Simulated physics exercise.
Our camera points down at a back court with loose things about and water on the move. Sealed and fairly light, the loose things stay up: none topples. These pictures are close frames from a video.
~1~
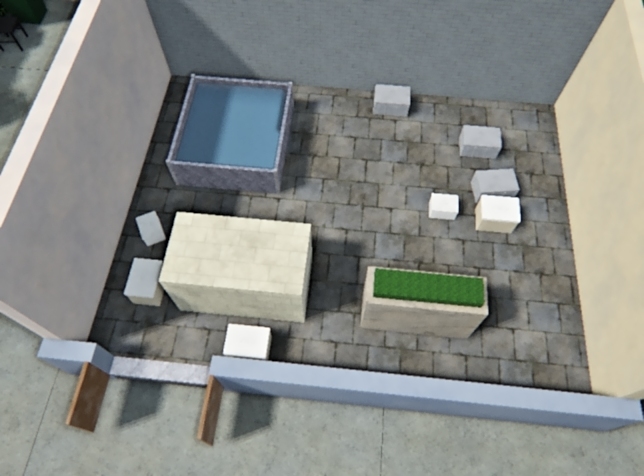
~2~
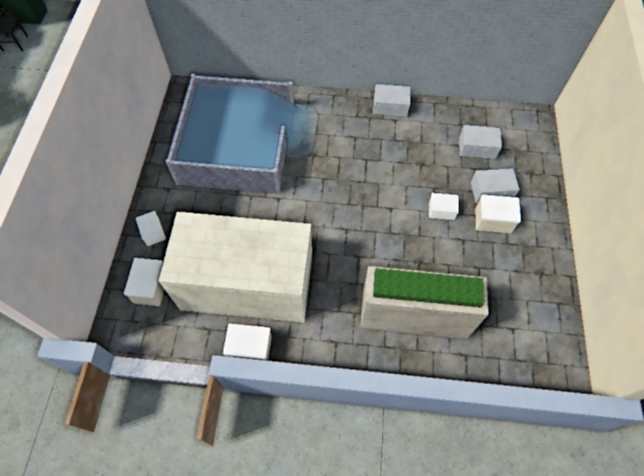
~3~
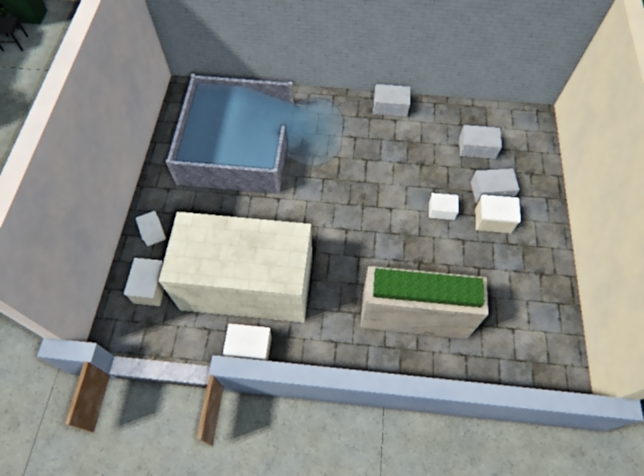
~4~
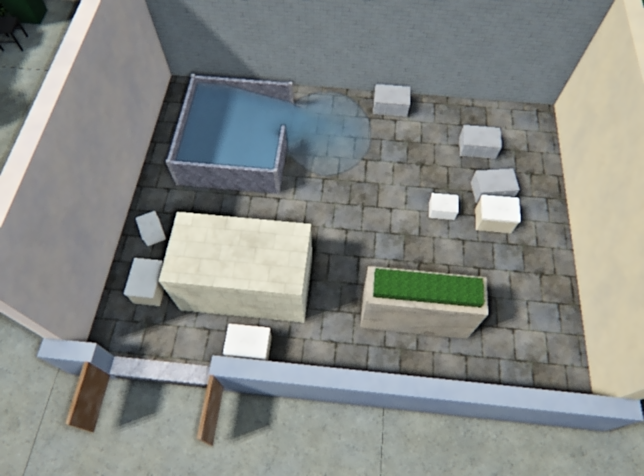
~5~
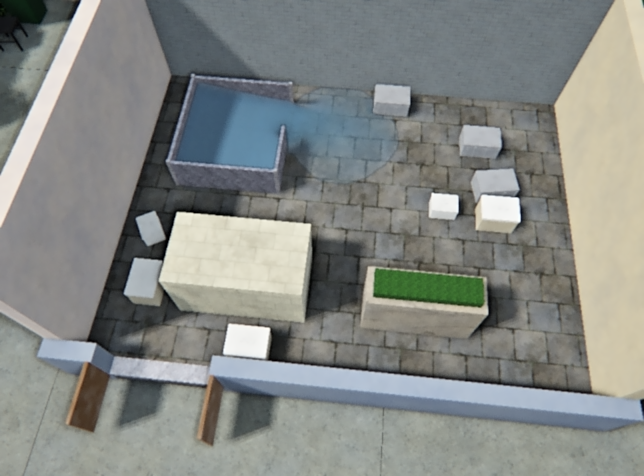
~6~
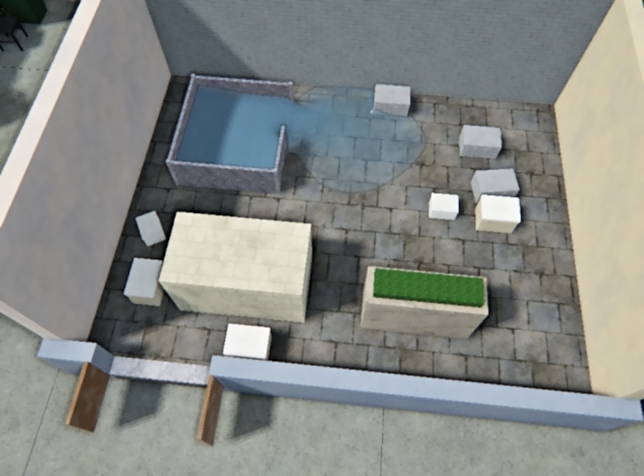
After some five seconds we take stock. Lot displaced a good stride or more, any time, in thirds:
Midway band.
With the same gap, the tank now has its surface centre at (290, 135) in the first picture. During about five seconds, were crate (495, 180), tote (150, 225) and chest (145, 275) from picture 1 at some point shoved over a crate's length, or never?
Far enough, Not far, Not far.
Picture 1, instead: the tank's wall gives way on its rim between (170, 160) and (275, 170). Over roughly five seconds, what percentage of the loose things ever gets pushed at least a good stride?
Roughly 60 in a hundred.
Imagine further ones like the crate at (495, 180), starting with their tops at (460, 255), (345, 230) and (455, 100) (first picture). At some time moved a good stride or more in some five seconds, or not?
Taking them one at a time: Remains close, then remains close, then gets driven off.
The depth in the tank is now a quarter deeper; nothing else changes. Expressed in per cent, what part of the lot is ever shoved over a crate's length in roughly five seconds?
60 per cent or so.
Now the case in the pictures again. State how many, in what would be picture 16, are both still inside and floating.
I count 0.
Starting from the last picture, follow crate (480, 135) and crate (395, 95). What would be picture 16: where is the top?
I'd guess close to (519, 144) and close to (509, 106).
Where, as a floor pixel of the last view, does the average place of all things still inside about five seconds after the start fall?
(389, 293).
A moment on, 0 of 8 are well off their spots; 0 afloat.
Next, 2 of 8 are well off their spots; 0 afloat.
Later, 5 of 8 are well off their spots; 2 afloat.
In the end, 5 of 8 are well off their spots, and 5 have been at some point; 4 afloat.
